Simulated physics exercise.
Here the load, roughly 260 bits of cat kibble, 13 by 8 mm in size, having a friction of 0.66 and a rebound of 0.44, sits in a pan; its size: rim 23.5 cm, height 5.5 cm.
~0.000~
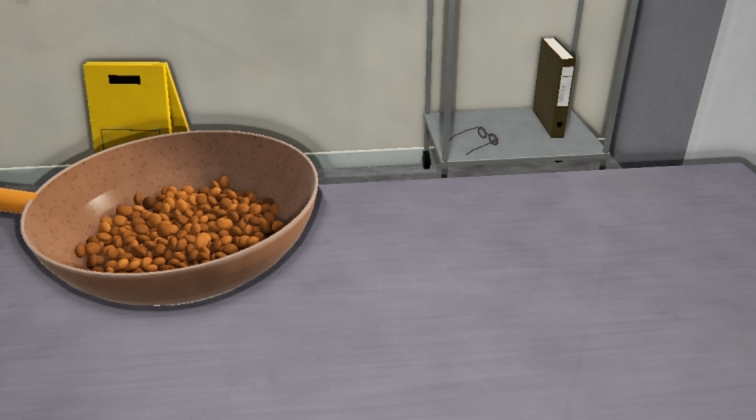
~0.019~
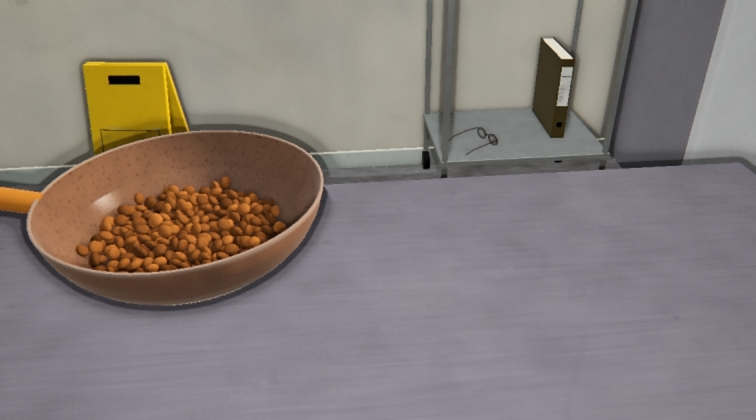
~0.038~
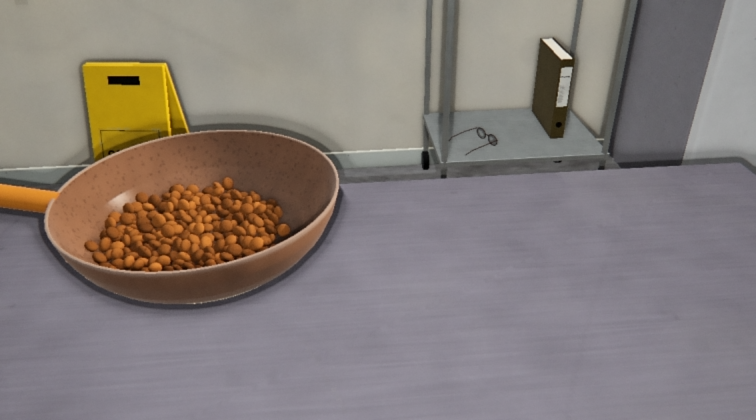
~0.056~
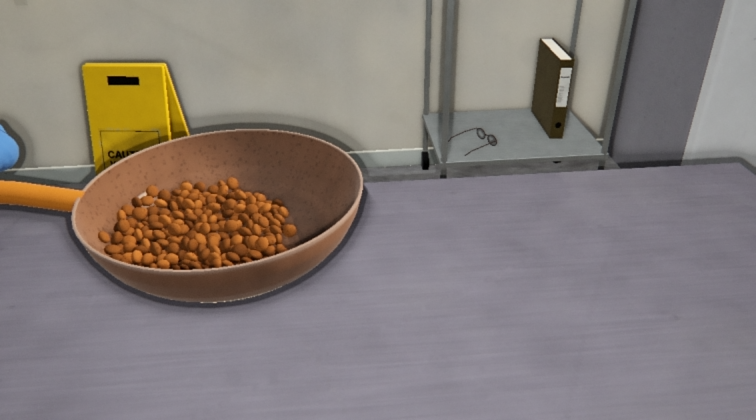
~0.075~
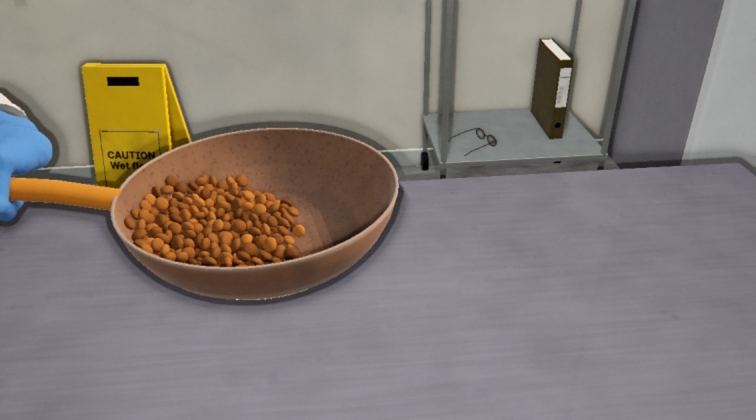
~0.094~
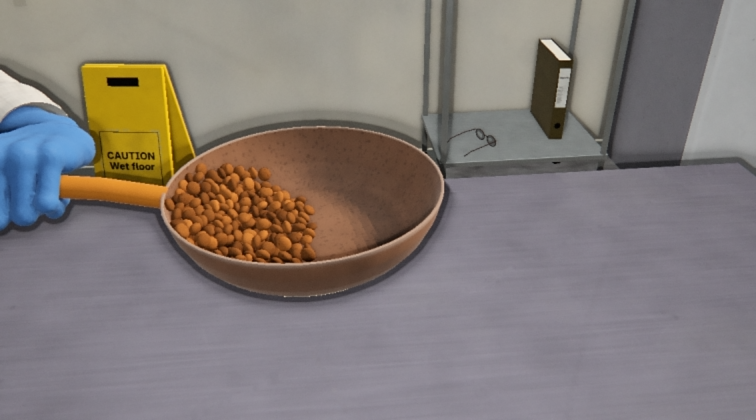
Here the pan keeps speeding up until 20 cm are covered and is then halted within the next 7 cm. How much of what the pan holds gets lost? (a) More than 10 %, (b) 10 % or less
(a) More than 10 %.
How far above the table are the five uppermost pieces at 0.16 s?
Height above table: About 26 cm.
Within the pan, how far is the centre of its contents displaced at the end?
It ends up roughly 6.5 centimetres off.
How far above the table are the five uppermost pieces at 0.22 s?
About 27 cm above the table.
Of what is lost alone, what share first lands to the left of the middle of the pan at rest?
Roughly 0 percent.
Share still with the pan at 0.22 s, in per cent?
Around 100 in a hundred are still held.
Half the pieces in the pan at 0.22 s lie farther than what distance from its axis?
That would be about 9.0 cm from the centre line.
Then, at 0.16 s, tilt 0 degrees; pan 100 %; middle of all pieces near (416, 191).
After 0.22 s, tilt 0 degrees; pan 100 %; middle of all pieces near (573, 179).
After 0.27 s, tilt 0 degrees; pan 65 %, in the air 35 %; middle of all pieces near (616, 163).
Then, at 0.32 s, tilt 0 degrees; pan 60 %, in the air 40 %; middle of all pieces near (648, 164).
At rest (1.0 s), pan 55 %, fallen right of where it stops 45 %.
